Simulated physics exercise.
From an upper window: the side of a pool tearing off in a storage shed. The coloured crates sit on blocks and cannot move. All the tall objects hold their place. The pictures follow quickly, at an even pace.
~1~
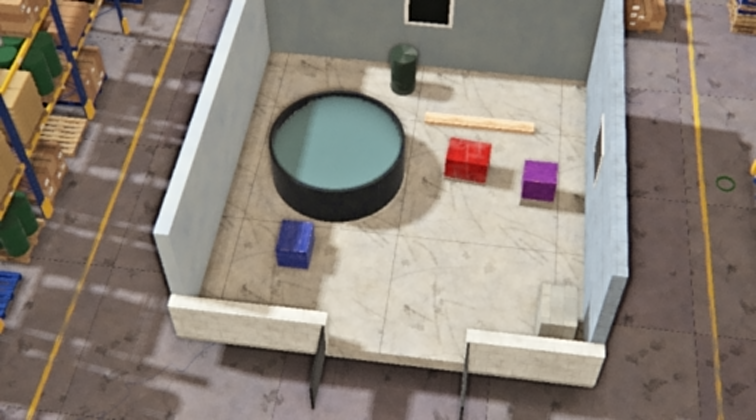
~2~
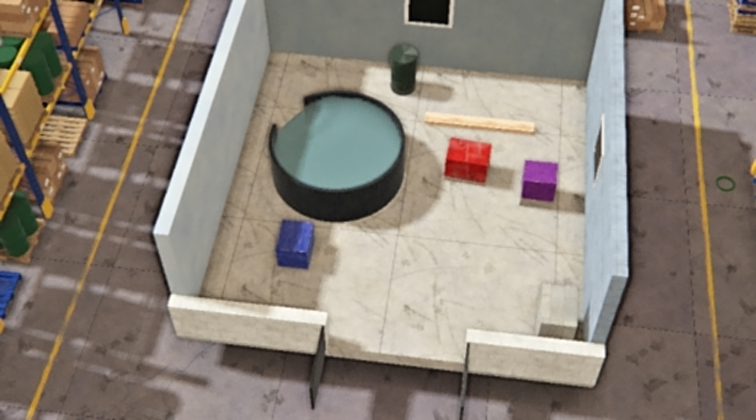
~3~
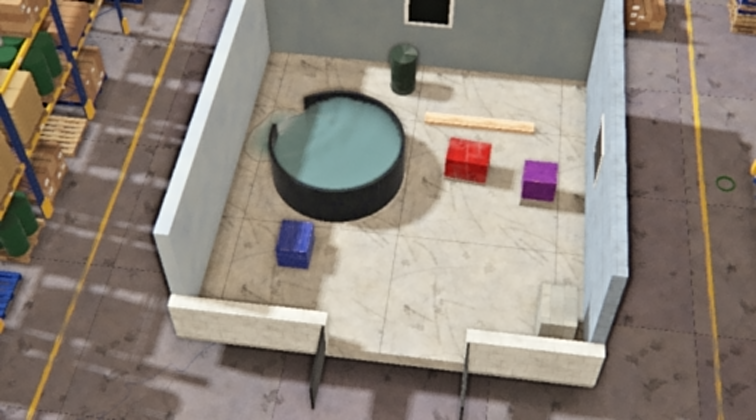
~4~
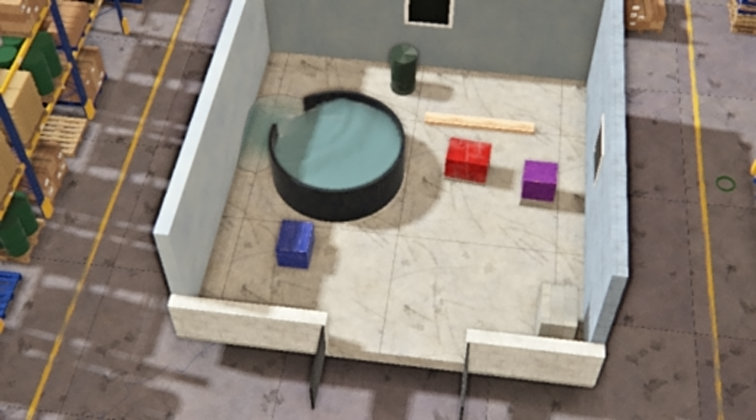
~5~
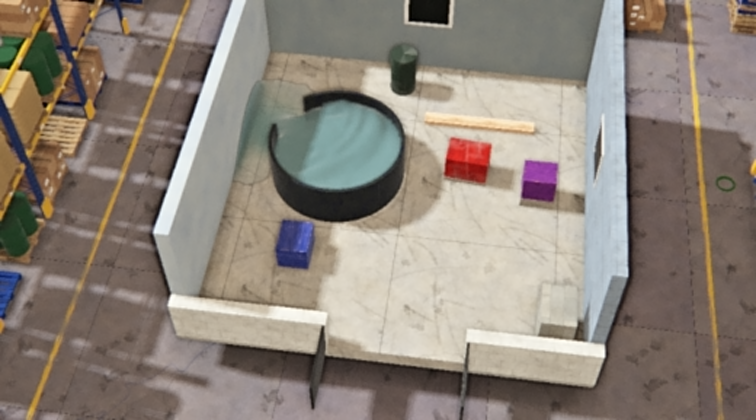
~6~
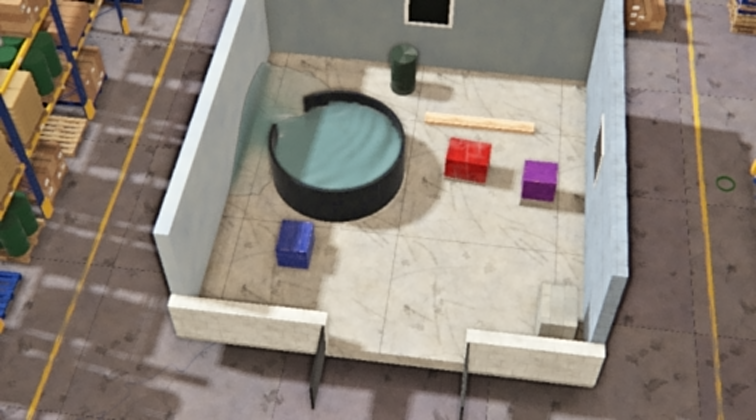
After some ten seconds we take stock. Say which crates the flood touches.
One by one: The purple crate stays dry; the red crate gets wet; the blue crate gets wet.
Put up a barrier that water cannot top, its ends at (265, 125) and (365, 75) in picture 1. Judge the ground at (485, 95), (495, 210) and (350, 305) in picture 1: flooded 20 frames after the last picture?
In that order: Awash, not flooded, flooded.
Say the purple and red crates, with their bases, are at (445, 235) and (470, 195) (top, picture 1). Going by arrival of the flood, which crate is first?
It is the crate marked blue.
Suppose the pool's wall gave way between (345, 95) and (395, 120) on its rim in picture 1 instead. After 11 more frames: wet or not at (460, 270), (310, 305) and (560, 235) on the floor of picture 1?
In turn: Not flooded, no water, clear.
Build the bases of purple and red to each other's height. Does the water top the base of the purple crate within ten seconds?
Then: Purple is wetted.
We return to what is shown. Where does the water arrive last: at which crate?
The purple one.
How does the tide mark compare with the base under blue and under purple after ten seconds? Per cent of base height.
About 300 and 70 per cent.
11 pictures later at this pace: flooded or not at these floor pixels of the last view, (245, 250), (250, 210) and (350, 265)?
One after the other: Covered, awash, dry.
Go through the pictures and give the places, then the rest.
The first picture shows still water in the round pool at (337, 142).
In the second picture, water pours out at (290, 131) and has run to (268, 154).
In the third picture, the front is at (276, 113), out from the gap at (290, 132).
In the fourth picture, the front is at (257, 101), out from the gap at (290, 133).
In the fifth picture, the front is at (262, 81), out from the gap at (290, 133).
In the sixth picture, water pours out at (290, 132) and has run to (267, 63).
A moment on, water covers 15 % of the floor; the purple crate not reached, the red crate not reached, the blue crate not reached.
Next, water covers 30 % of the floor; the purple crate not reached, the red crate not reached, the blue crate water round its plinth.
Then, water covers 50 % of the floor; the purple crate not reached, the red crate water round its plinth, the blue crate water round its plinth.
Later, water covers 85 % of the floor; the purple crate water round its plinth, the red crate water round its plinth, the blue crate water round its plinth.
In the end, water covers 100 % of the floor; the purple crate stayed above the water, the red crate was topped, the blue crate was topped.
